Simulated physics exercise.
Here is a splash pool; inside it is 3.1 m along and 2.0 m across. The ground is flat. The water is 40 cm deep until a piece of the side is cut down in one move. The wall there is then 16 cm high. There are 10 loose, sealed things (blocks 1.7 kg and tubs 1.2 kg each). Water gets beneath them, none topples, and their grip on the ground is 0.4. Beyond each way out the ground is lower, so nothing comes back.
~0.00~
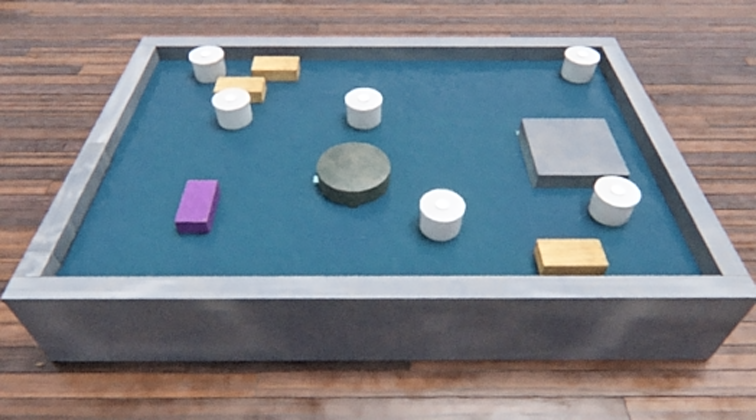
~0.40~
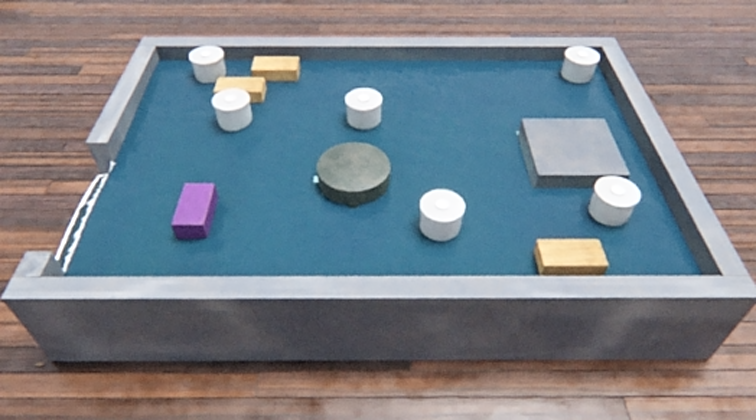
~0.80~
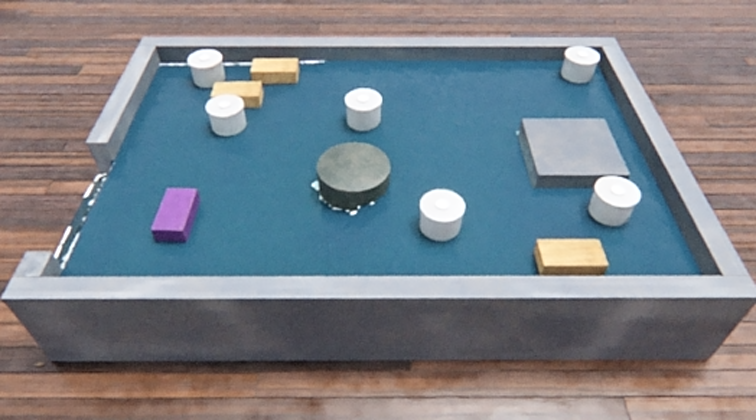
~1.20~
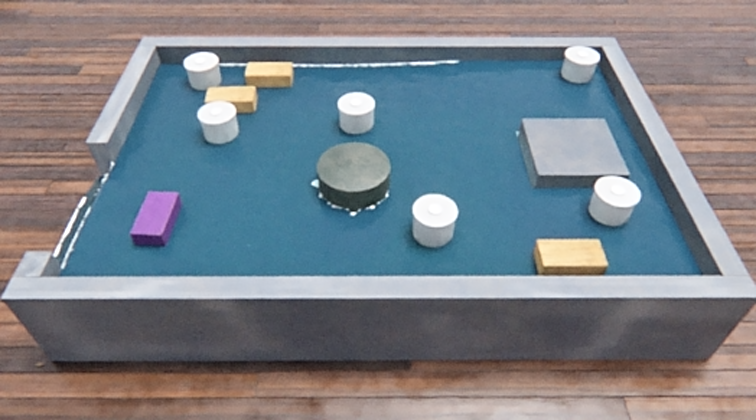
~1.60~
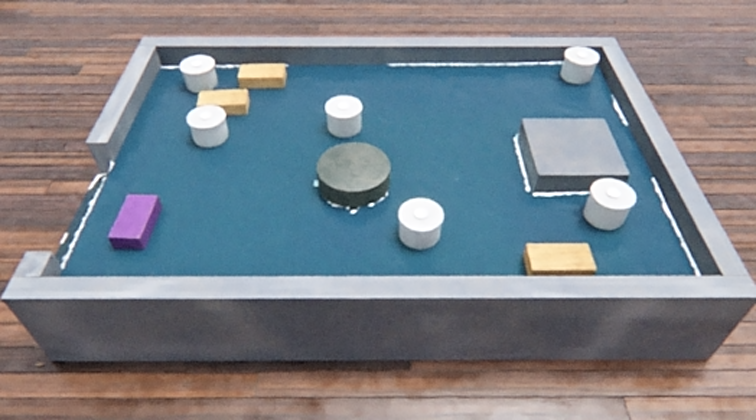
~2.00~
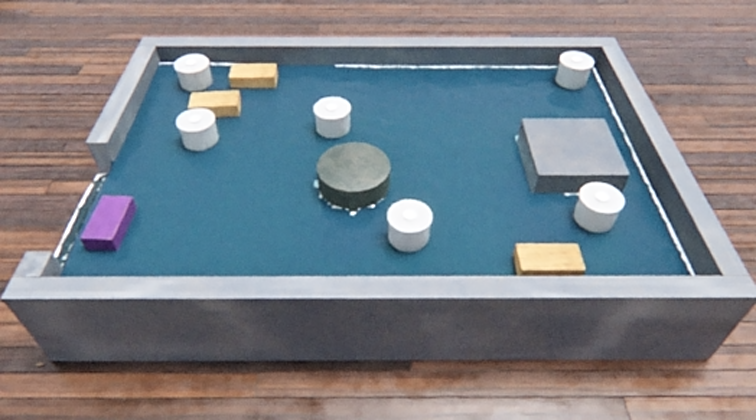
A shallow splash pool with grey walls and dark blue water sits on a wooden plank floor, seen from above and in front by a still camera. White tubs, yellow blocks and a purple block at left surround a dark round shape and a grey square slab. A gap opens in the left wall, then the purple block drifts left towards it, and the tubs and yellow blocks follow with smaller leftward shifts.
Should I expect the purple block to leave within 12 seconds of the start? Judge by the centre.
Purple block gets out.
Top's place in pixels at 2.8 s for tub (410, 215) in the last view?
Near (385, 223).
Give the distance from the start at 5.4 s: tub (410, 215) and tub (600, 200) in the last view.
In that order: 50 cm, 10 cm.
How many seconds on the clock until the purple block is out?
At about 2.5 s.
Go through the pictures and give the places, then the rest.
The first picture shows the purple block at (197, 200) floats; about 2320 L in view; 0 of 10 have shifted.
The second picture shows the purple block at (194, 203) floats; about 2290 L in view; 0 of 10 have shifted.
The third picture shows the purple block at (175, 209), afloat, 12 cm from its start; 39 cm deep round most things; 2 of 10 have shifted.
The fourth picture shows the purple block at (155, 213), afloat, 22 cm from its start; 37 cm deep round most things; 3 of 10 have shifted.
The fifth picture shows the purple block at (134, 216), afloat, 32 cm from its start; about 2150 L in view; 7 of 10 have shifted.
The sixth picture shows the purple block at (107, 217), afloat, 45 cm from its start; 36 cm deep round most things; 9 of 10 have shifted.
After 2.8 s the purple block has gone out; 1 of 10 are out; 9 afloat.
After 5.4 s the purple block has gone out; 1 of 10 are out; 9 afloat.
After 8.0 s the purple block has gone out; 2 of 10 are out; 8 afloat.
After 12.0 s the purple block has gone out; 2 of 10 are out; 8 afloat.
